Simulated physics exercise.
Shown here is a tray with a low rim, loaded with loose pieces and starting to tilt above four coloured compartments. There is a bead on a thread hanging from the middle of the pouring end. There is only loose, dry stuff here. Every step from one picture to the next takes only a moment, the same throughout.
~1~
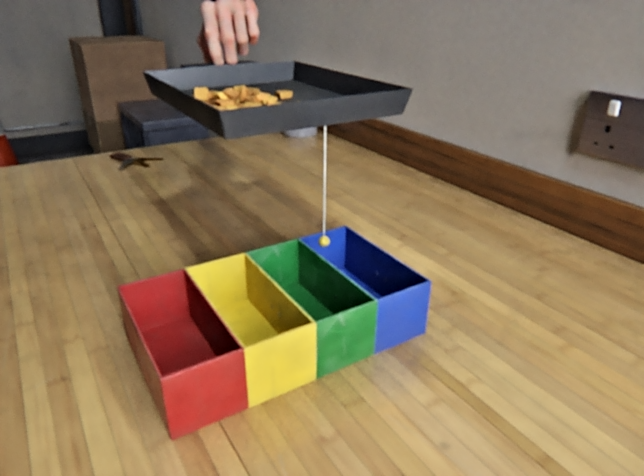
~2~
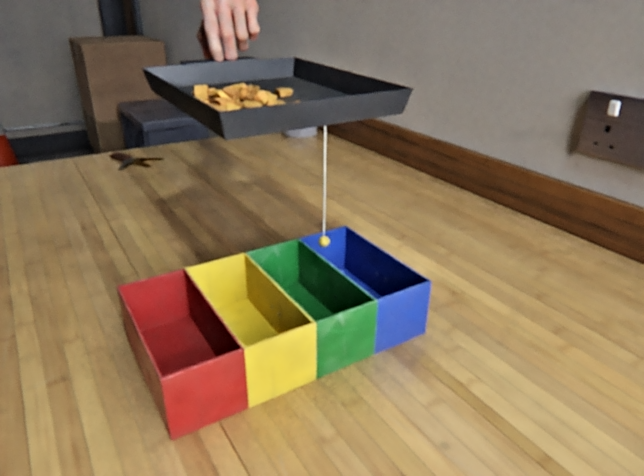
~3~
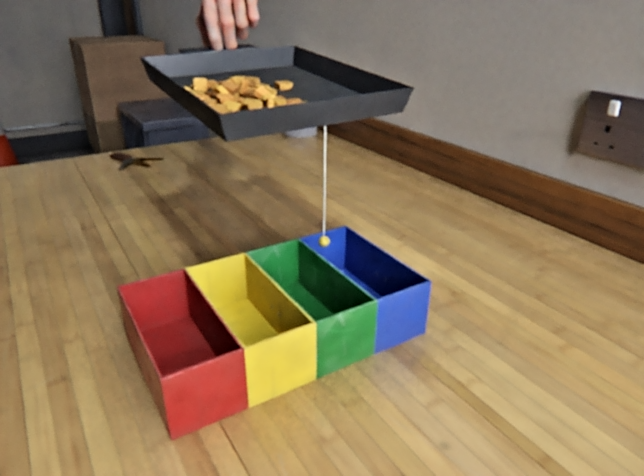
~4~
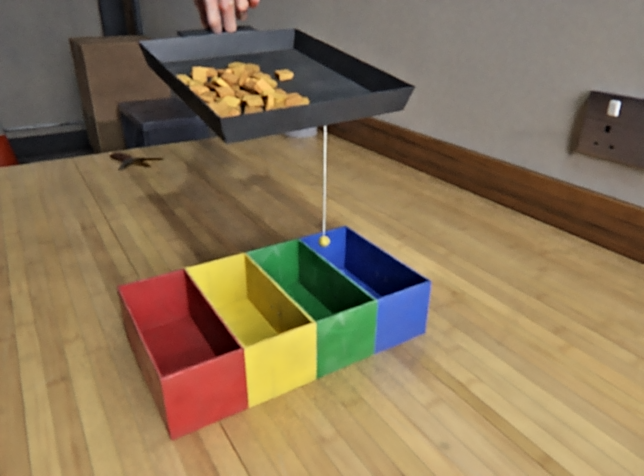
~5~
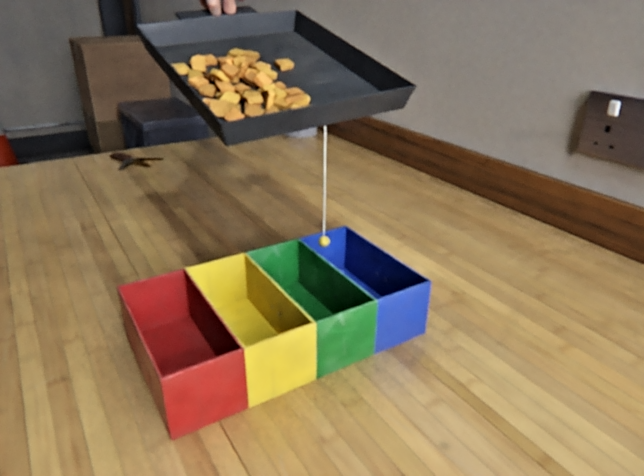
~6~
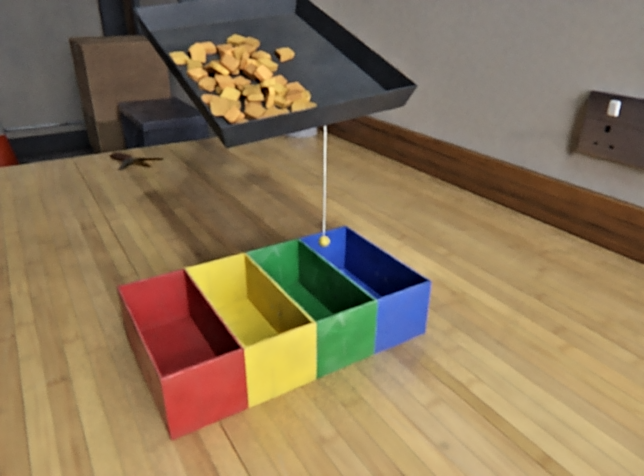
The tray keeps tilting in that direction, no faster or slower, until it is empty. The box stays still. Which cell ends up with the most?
The yellow cell.
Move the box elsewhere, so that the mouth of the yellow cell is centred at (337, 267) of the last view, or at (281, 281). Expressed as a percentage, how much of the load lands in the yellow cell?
Trial 1 near 20 percent, trial 2 near 60 percent.
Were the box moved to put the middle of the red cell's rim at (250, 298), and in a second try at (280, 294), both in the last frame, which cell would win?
First try: That red cell. Second try: That red cell.
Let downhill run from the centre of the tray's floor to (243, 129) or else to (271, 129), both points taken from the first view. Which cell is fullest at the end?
Case 1 - that yellow cell. Case 2 - the yellow cell.
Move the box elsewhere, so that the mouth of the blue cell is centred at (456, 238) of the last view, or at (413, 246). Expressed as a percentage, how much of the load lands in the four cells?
About 60 in a hundred, then about 100 in a hundred.
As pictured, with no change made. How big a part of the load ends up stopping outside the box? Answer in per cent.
0 %.
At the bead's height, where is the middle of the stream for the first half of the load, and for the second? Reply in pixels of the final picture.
Earlier half at (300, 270), later half at (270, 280).
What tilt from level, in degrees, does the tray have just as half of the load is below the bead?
About 115°.
Soon, tray tipped steeply; all on the tray.
A while on, tray tipped past a quarter turn; most on the tray; a small part in the yellow cell; a stray few in the green cell; a small part falling or outside the box.
Towards the end, tray tipped past a quarter turn; about half in the yellow cell; about a third in the green cell; a small part in the blue cell.
Finally, tray tipped past a quarter turn; about half in the yellow cell; about a third in the green cell; a small part in the blue cell; none in the red cell.
